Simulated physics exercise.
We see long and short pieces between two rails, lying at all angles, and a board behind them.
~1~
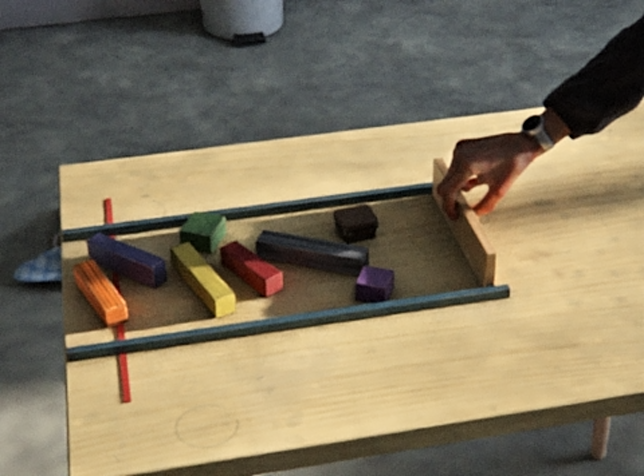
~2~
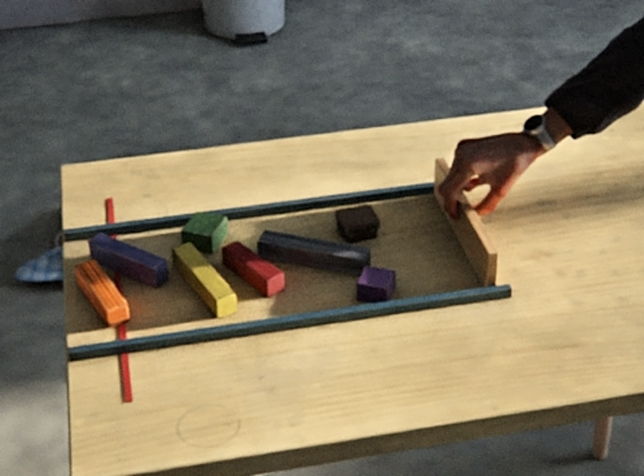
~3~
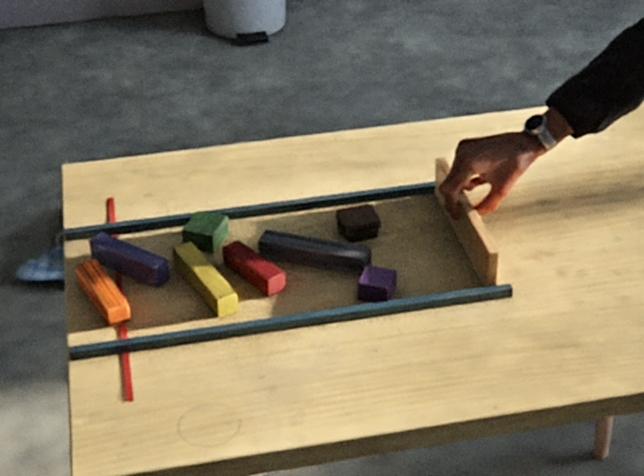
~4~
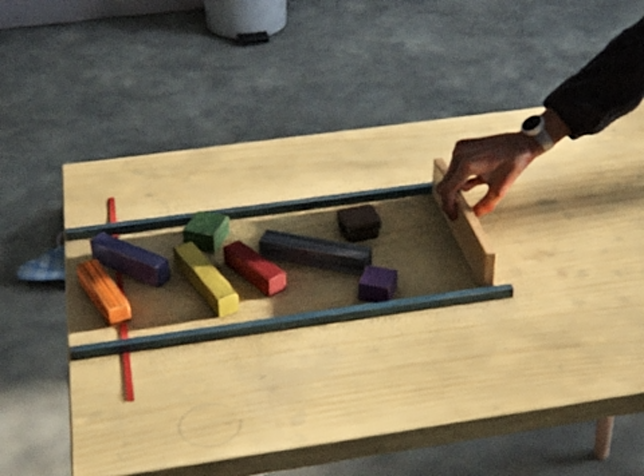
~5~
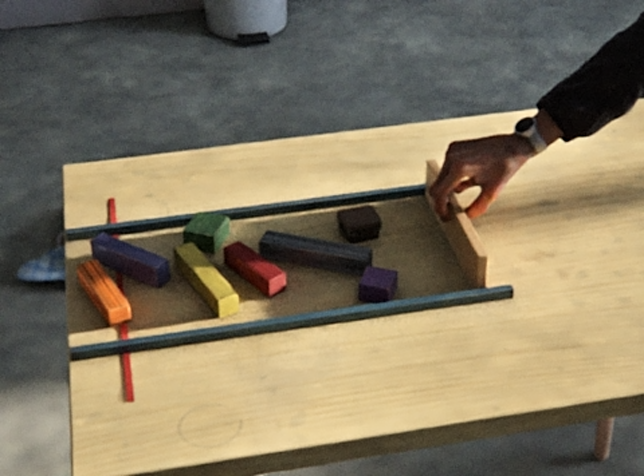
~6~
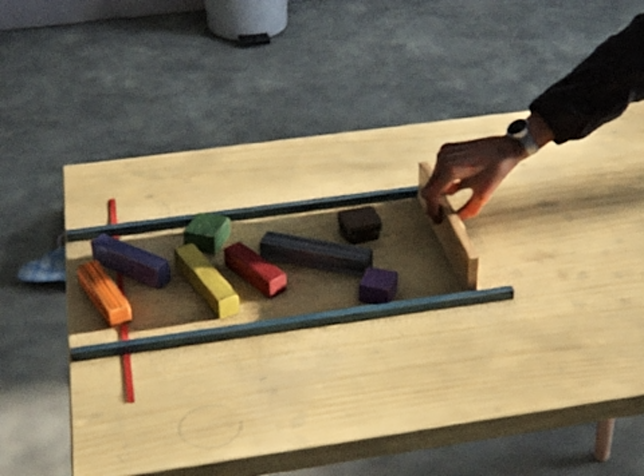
At the start, a hand holds an upright wooden board between two dark rails on a table, with colourful blocks and sticks lying at various angles to its left. The board stays almost still at first, then the hand slides it a little to the left, while the pieces stay in place.
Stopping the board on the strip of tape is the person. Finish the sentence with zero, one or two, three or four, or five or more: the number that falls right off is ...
The number that falls right off is three or four.
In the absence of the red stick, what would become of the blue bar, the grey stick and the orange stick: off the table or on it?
Well, the blue bar topples off, the grey stick is left in place and the orange stick topples off.
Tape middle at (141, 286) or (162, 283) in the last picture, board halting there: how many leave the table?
Tallies: 2, 2.
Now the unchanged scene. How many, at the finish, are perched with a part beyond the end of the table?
Overhanging ones - 2.
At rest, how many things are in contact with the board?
It ends up touching 3.
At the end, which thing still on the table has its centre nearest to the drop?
That's the red stick.
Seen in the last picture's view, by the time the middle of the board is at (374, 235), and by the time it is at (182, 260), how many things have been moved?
The first count is 2, and then it's 8.
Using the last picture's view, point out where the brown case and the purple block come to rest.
Result: One about (99, 258), other about (108, 332).
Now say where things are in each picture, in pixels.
Orange stick (100, 293); blue bar (127, 261); yellow bar (202, 279); board (462, 221); tape (117, 288), in the first picture.
Blue bar (128, 260); board (464, 221), in the second picture.
Yellow bar (205, 278); grey stick (315, 252), in the third picture.
Orange stick (103, 292); purple block (378, 285), in the fourth picture.
Blue bar (130, 260); brown case (359, 225), in the fifth picture.
Orange stick (104, 293); blue bar (130, 261); yellow bar (206, 280); board (446, 225); tape (120, 288), in the sixth picture.
A little later, none off yet; orange stick at rest near (104, 293); blue bar at rest near (130, 261); yellow bar at rest near (206, 280).
Next, none off yet; orange stick at rest near (104, 293); blue bar moving near (126, 263); yellow bar shifted a little near (191, 285).
Later still, none off yet; orange stick tilted a little near (53, 310); blue bar shifted about its own width near (56, 282); yellow bar shifted about its own width near (109, 306).
When it is over, the number that fall off is three or four; down, green block, yellow bar, blue bar and orange stick.
